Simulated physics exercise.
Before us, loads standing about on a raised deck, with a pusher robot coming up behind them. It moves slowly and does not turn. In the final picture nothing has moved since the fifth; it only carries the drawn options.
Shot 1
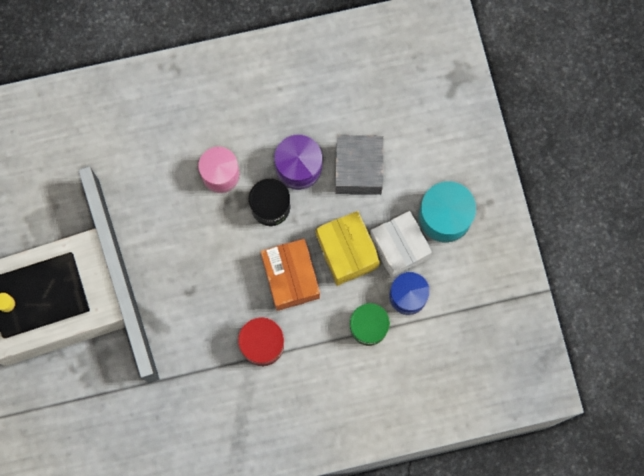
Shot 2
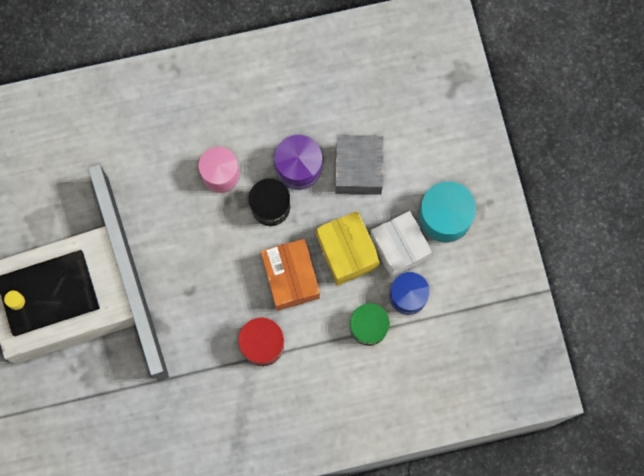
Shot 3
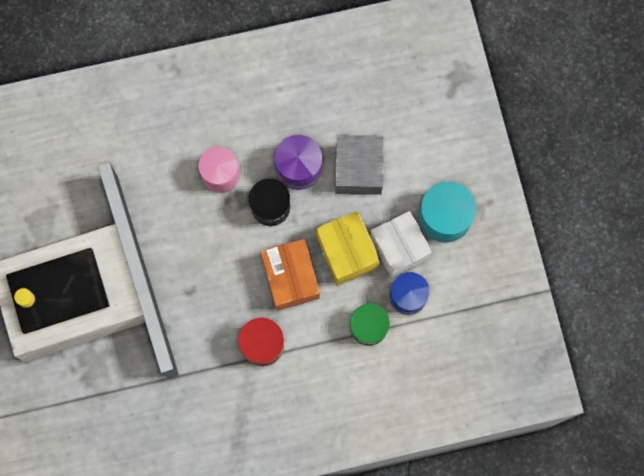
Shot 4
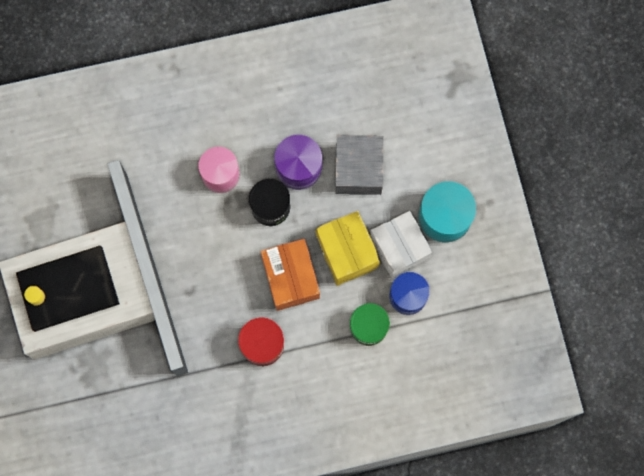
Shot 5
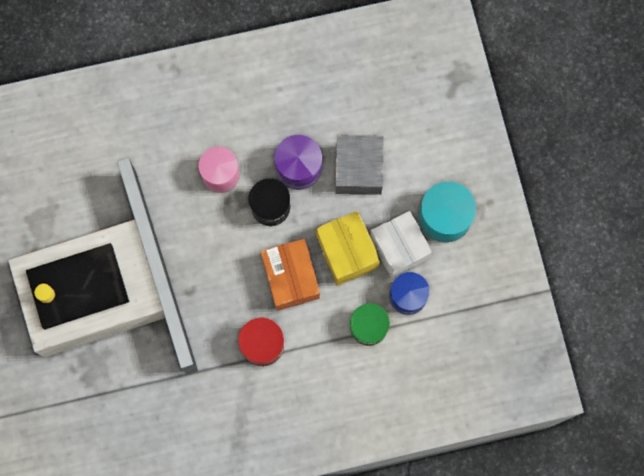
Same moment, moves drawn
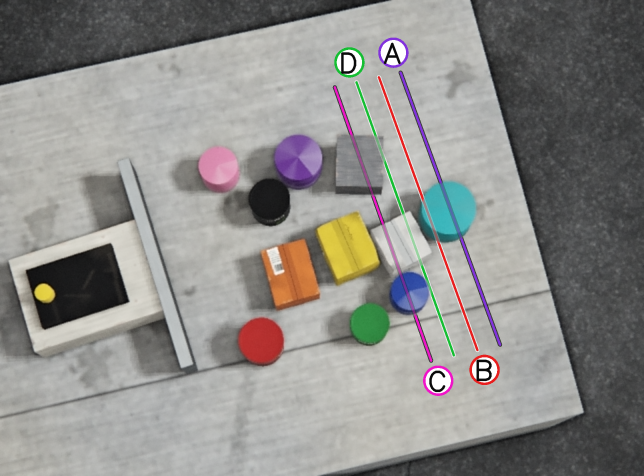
In this clip, a white robot with a wide grey blade moves slowly rightward across a grey deck toward a cluster of colourful cylinders and boxes, which stay still, with a gap remaining between them and the blade.
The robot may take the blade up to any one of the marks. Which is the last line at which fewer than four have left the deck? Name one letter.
A.
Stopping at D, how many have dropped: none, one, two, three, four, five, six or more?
One.
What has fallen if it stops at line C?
It is the turquoise canister.
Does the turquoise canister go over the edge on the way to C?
By then, yes.
On the marked copy, A at (449, 205); B at (427, 210); C at (382, 220); D at (404, 215).
Following A. Soon after the start, robot (192, 260); red pail (320, 325); pink canister (261, 157).
Later, robot (299, 235); turquoise canister (534, 186); white box (494, 223).
In the end, robot (380, 217); turquoise canister over the edge; white box over the edge; two fallen.
As for the rest, B is within the limit but short; C is within the limit but short; D is within the limit but short.
